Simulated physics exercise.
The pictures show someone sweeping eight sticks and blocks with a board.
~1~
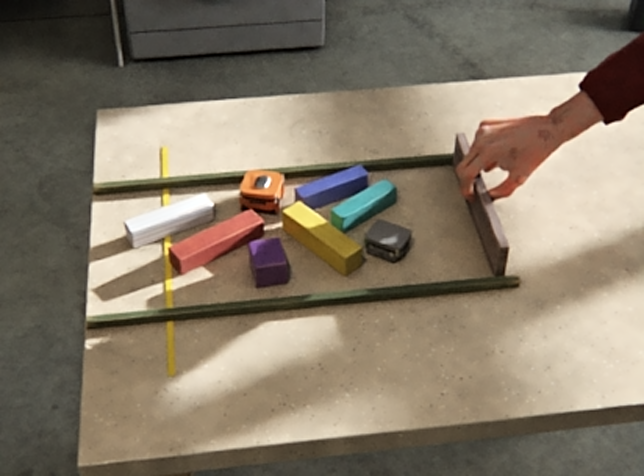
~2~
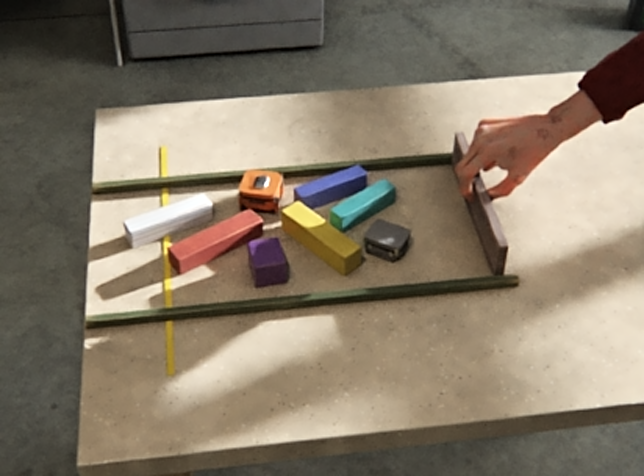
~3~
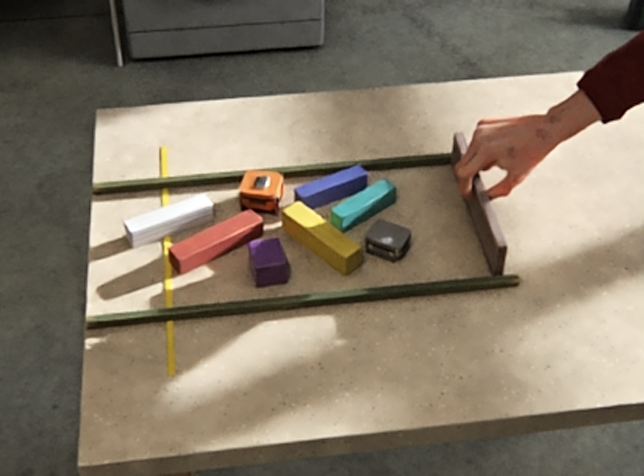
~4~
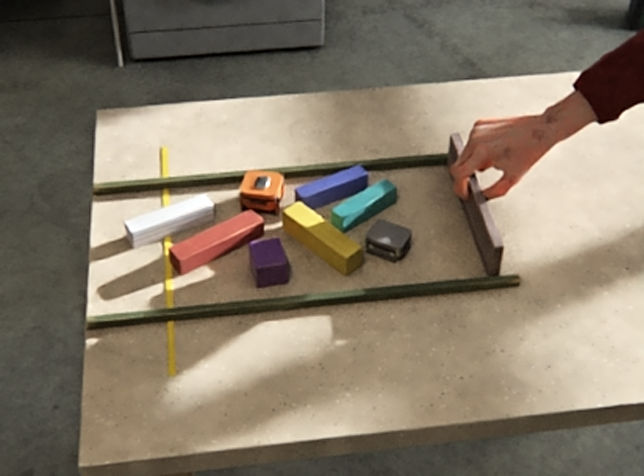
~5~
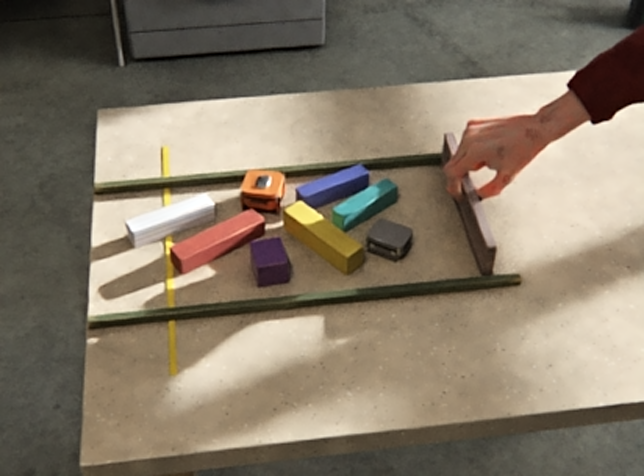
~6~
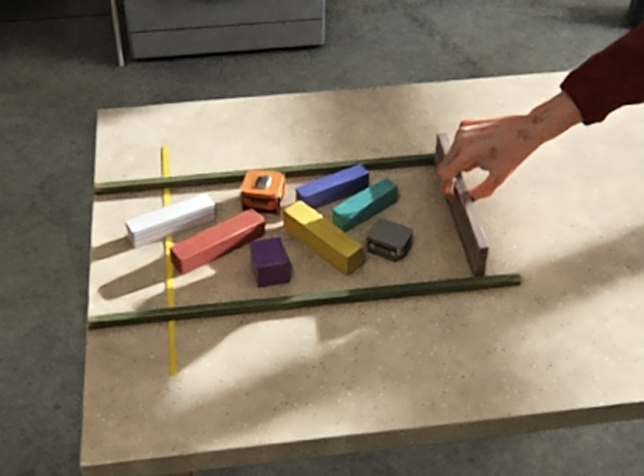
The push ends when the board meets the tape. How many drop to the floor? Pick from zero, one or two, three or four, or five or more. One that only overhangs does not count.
Here the number that fall off is one or two.
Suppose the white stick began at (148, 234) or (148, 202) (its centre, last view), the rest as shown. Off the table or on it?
Place by place, it goes over; goes over.
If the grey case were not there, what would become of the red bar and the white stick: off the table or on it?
The red bar drops off; the white stick goes over.
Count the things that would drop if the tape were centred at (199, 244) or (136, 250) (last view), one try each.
The counts: 0 and 4.
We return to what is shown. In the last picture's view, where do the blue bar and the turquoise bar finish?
The blue bar stops around (138, 209); the turquoise bar around (138, 229).
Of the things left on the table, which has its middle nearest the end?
The purple block.
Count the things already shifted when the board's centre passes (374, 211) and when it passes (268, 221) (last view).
By then 4, and 8.
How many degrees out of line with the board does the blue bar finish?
Near 35 degrees.
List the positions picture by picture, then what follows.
In the first picture, white stick (170, 220); red bar (217, 241); purple block (268, 263); board (479, 203); tape (168, 247).
In the second picture, red bar (216, 241); board (478, 202).
In the third picture, purple block (268, 263); turquoise bar (364, 206).
In the fourth picture, white stick (170, 221); grey case (388, 241).
In the fifth picture, red bar (218, 241); blue bar (332, 188).
In the sixth picture, white stick (171, 220); red bar (218, 241); purple block (269, 262); board (460, 203); tape (169, 247).
Early on, none off yet; white stick at rest near (171, 220); red bar at rest near (218, 241); purple block at rest near (269, 262).
A while later, none off yet; white stick travelled a little near (159, 225); red bar travelled a little near (166, 250); purple block travelled well along near (204, 282).
Finally, the number that fall off is one or two; lost, red bar and white stick.
